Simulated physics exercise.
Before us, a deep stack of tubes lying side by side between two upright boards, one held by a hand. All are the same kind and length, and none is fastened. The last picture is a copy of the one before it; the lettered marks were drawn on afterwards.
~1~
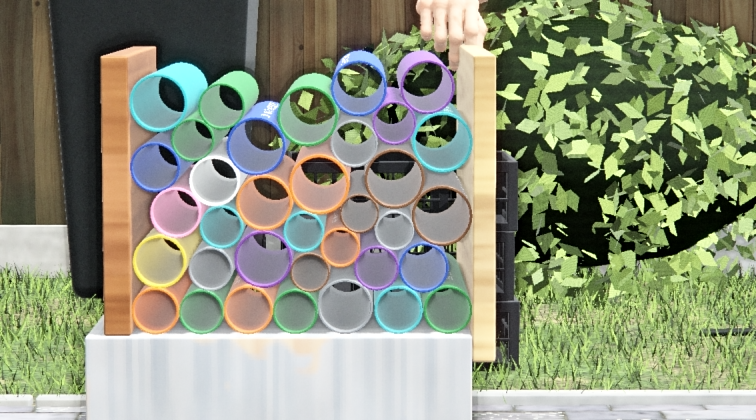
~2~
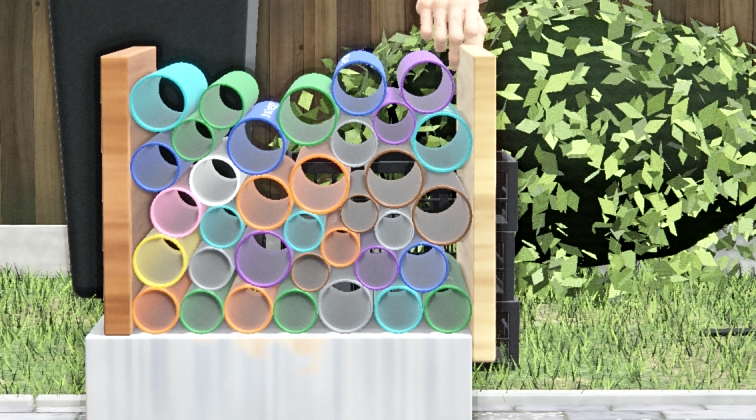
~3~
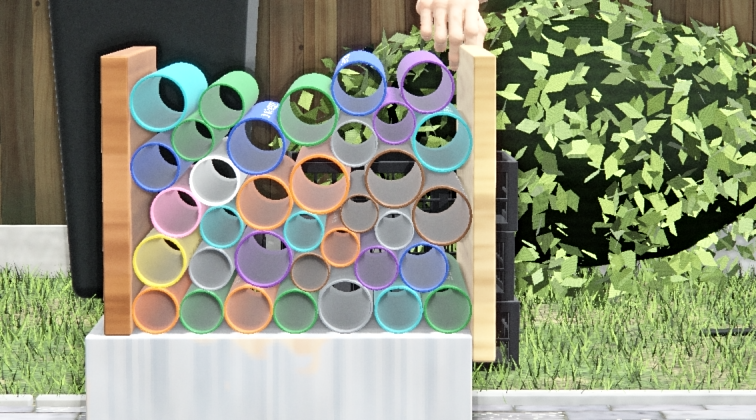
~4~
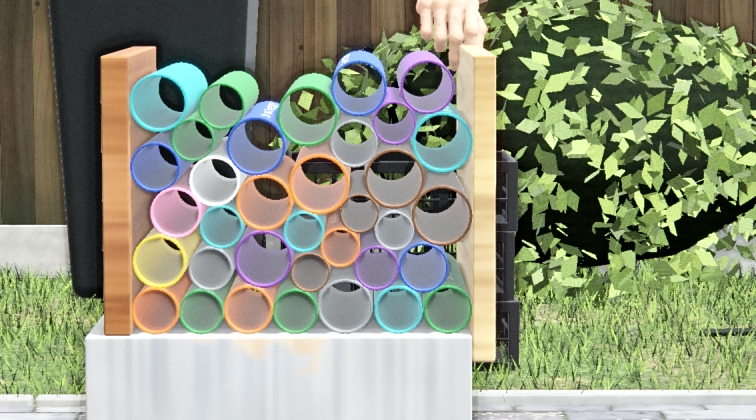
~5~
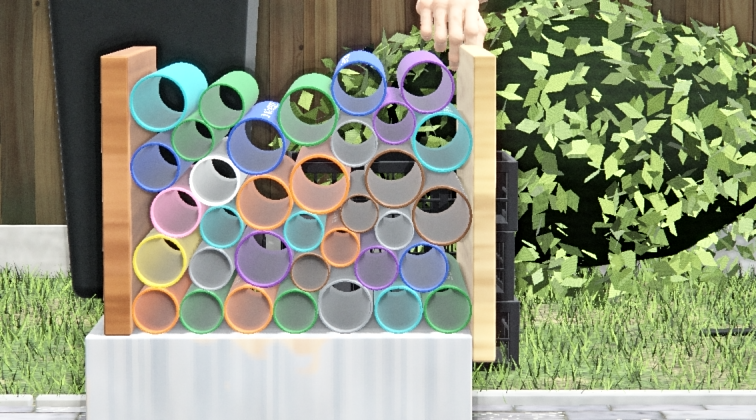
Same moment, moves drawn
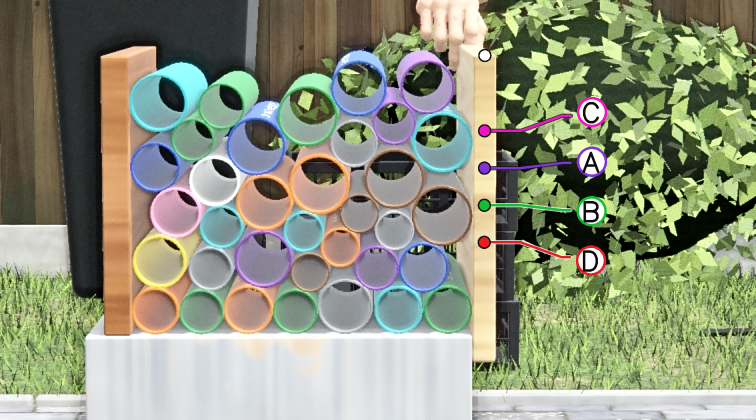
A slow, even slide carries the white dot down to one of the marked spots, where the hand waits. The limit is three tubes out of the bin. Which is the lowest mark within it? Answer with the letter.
The lowest mark that will do is A.
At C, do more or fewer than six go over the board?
At C, fewer than six.
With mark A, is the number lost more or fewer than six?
It loses fewer than six.
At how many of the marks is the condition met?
The number is two.
On the marked copy, A at (484, 168); B at (484, 205); C at (484, 131); D at (484, 242); the white dot at (484, 56).
With A. Early on, top of the board (473, 112).
Further on, top of the board (473, 167).
At the end, top of the board (473, 167), one out over the board.
As for the rest, B four out over the board; C none out over the board; D four out over the board.
